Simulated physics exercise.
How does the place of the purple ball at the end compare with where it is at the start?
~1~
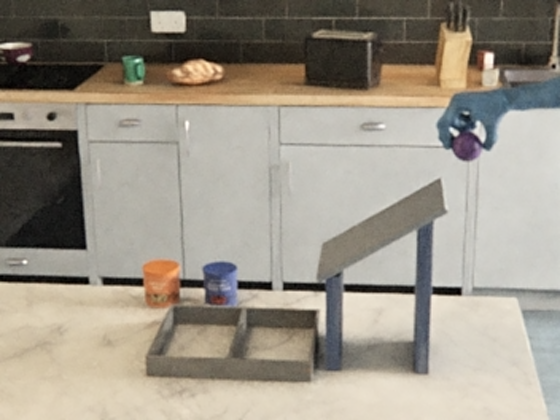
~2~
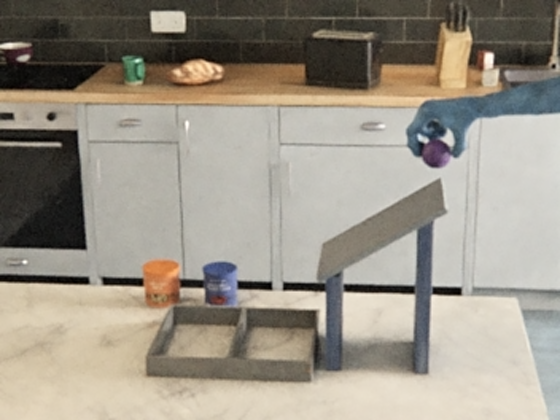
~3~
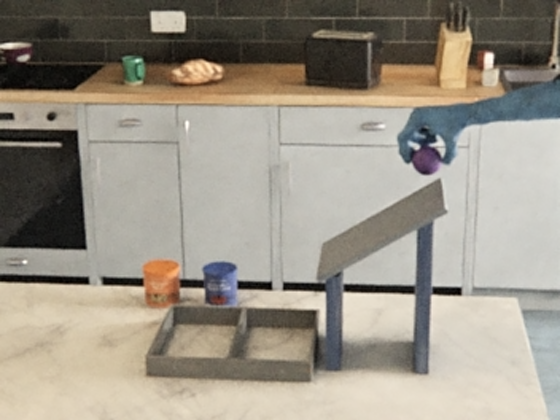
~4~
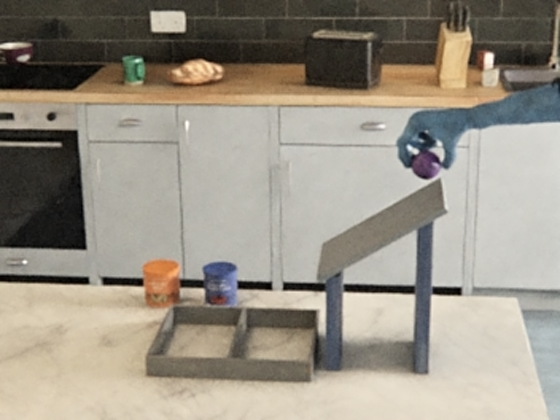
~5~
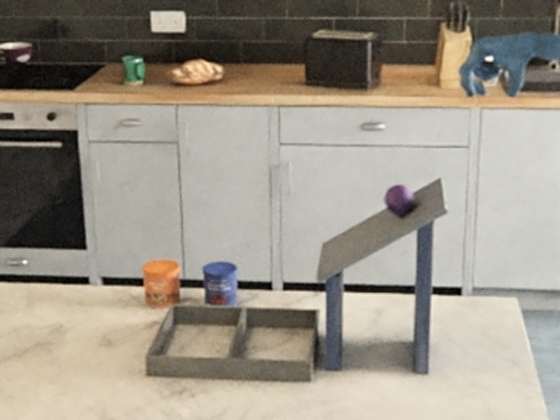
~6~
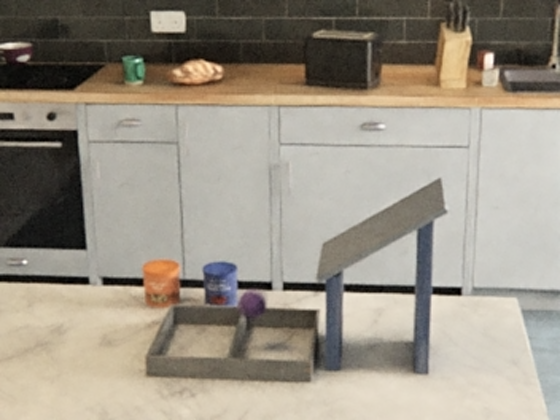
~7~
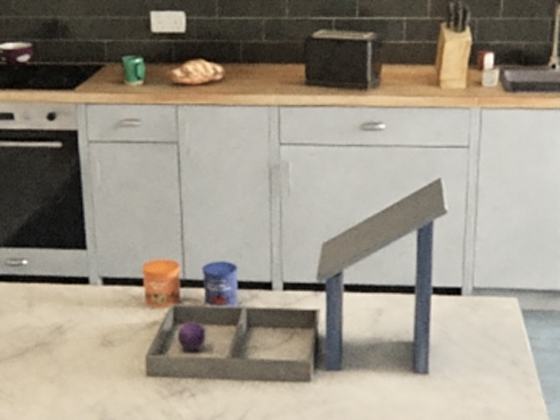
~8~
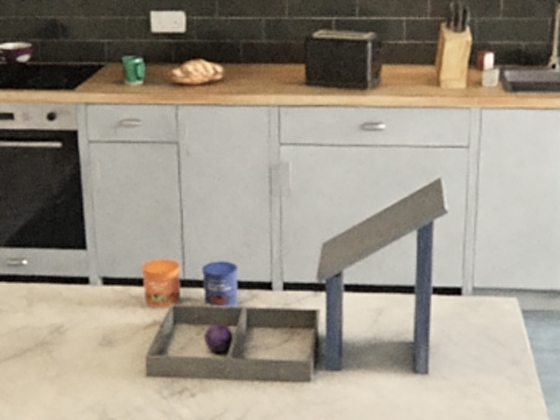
At the start the purple ball is held by the gloved hand at the upper right, above and beyond the high end of the board. At the end it is in the left bay of the tray, the one farther from the board.
A slanted grey board on blue posts stands on a pale marbled counter, to the right of a low grey tray with two bays, seen from the front by a still camera in a kitchen. An orange tin and a blue tin sit behind the tray, and a blue-gloved hand holds a purple ball at the upper right. The hand moves left, lowers the ball over the high end of the board, lets go and draws back. The ball travels down the board and off toward the tray. It lands in the left bay, then shifts slightly right and ends there, near the divider, while both tins stay put.
